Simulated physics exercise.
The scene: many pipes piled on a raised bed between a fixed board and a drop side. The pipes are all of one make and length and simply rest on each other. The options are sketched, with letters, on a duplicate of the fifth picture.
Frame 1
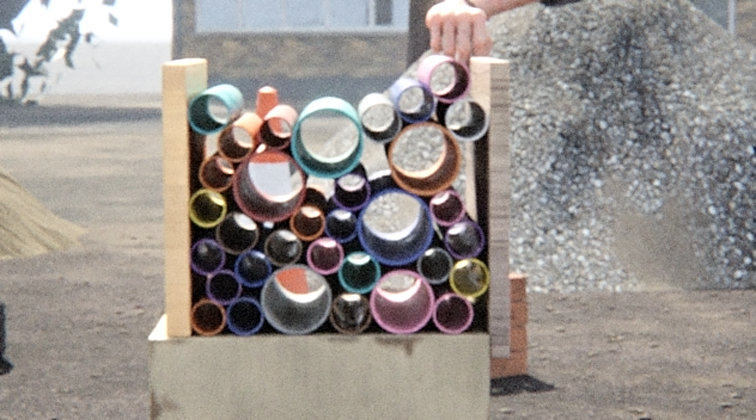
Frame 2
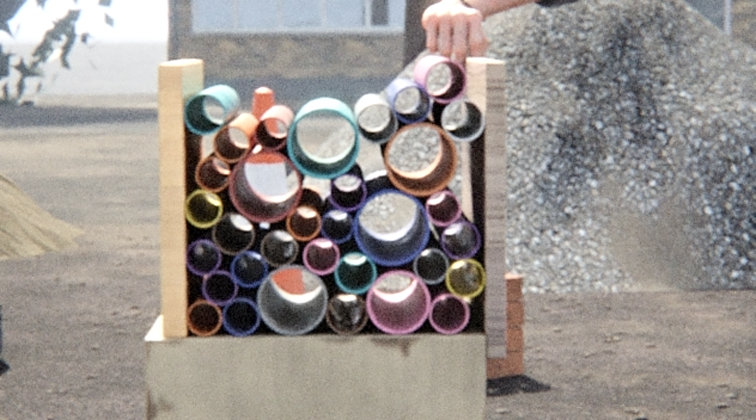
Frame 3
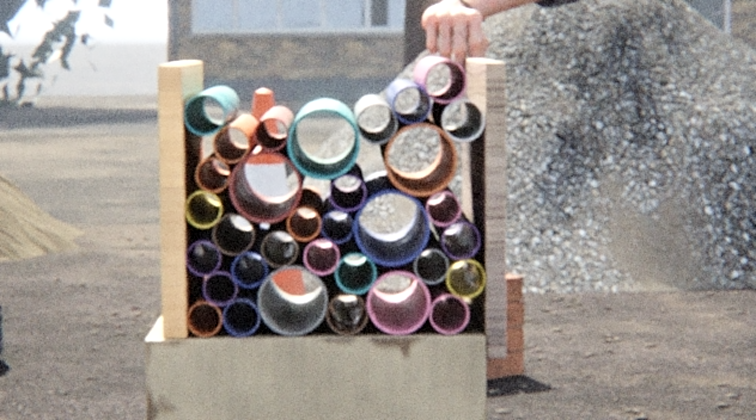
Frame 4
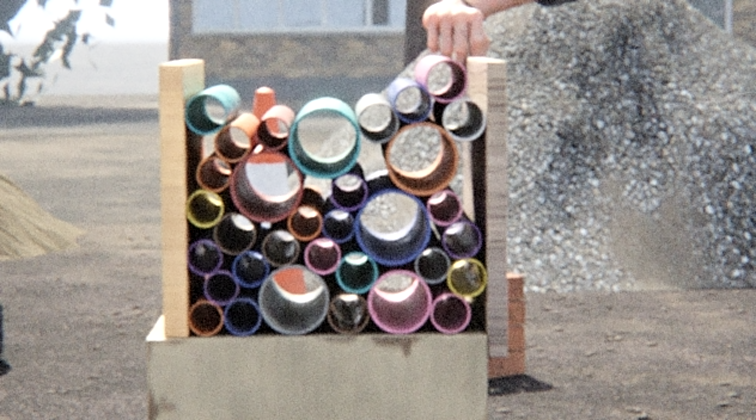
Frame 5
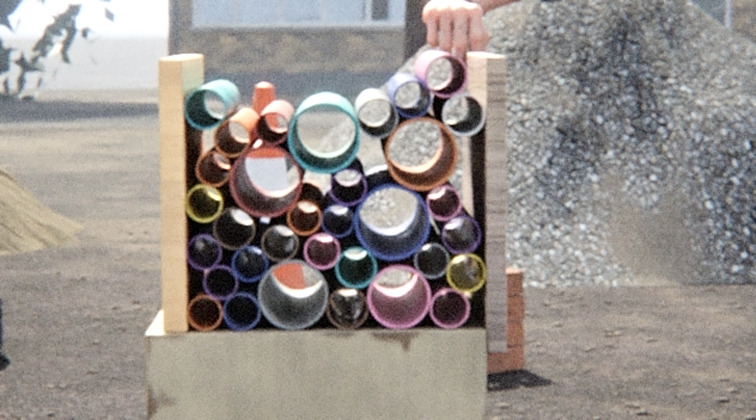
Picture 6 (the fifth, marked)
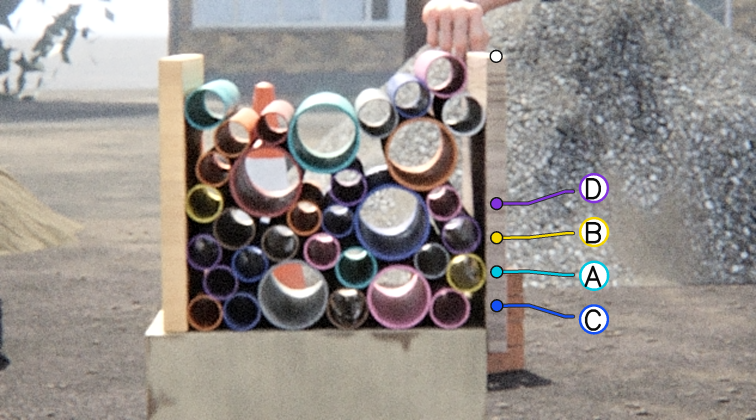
The clip shows colourful pipes of various widths stacked between two upright boards on a pale block, with gravel behind. A hand stays near the top right pipes, and nothing moves apart from slight shifts of the whole view.
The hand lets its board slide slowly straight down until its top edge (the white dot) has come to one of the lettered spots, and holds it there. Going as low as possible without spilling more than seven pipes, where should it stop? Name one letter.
The answer is mark A.
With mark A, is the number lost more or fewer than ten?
At A, fewer than ten.
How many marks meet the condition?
Three of them.
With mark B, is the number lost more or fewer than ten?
At B, fewer than ten.
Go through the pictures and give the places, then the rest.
The first picture shows side board (486, 195); an orange pipe (208, 318); a pink pipe (453, 313).
The second picture shows a pink pipe (449, 314); a purple pipe (461, 240).
The third picture shows a purple pipe (203, 258); a red pipe (266, 187).
The fourth picture shows an orange pipe (214, 174); a blue pipe (413, 104).
The fifth picture shows side board (483, 190); an orange pipe (204, 313); a pink pipe (450, 308).
On the marked copy, A at (497, 272); B at (497, 238); C at (497, 306); D at (497, 203); the white dot at (496, 56).
With A. Early on, top of the board (485, 151).
Further on, top of the board (486, 254).
At the end, top of the board (486, 271), seven out over the board.
As for the rest, B three out over the board; C more than seven out over the board; D two out over the board.
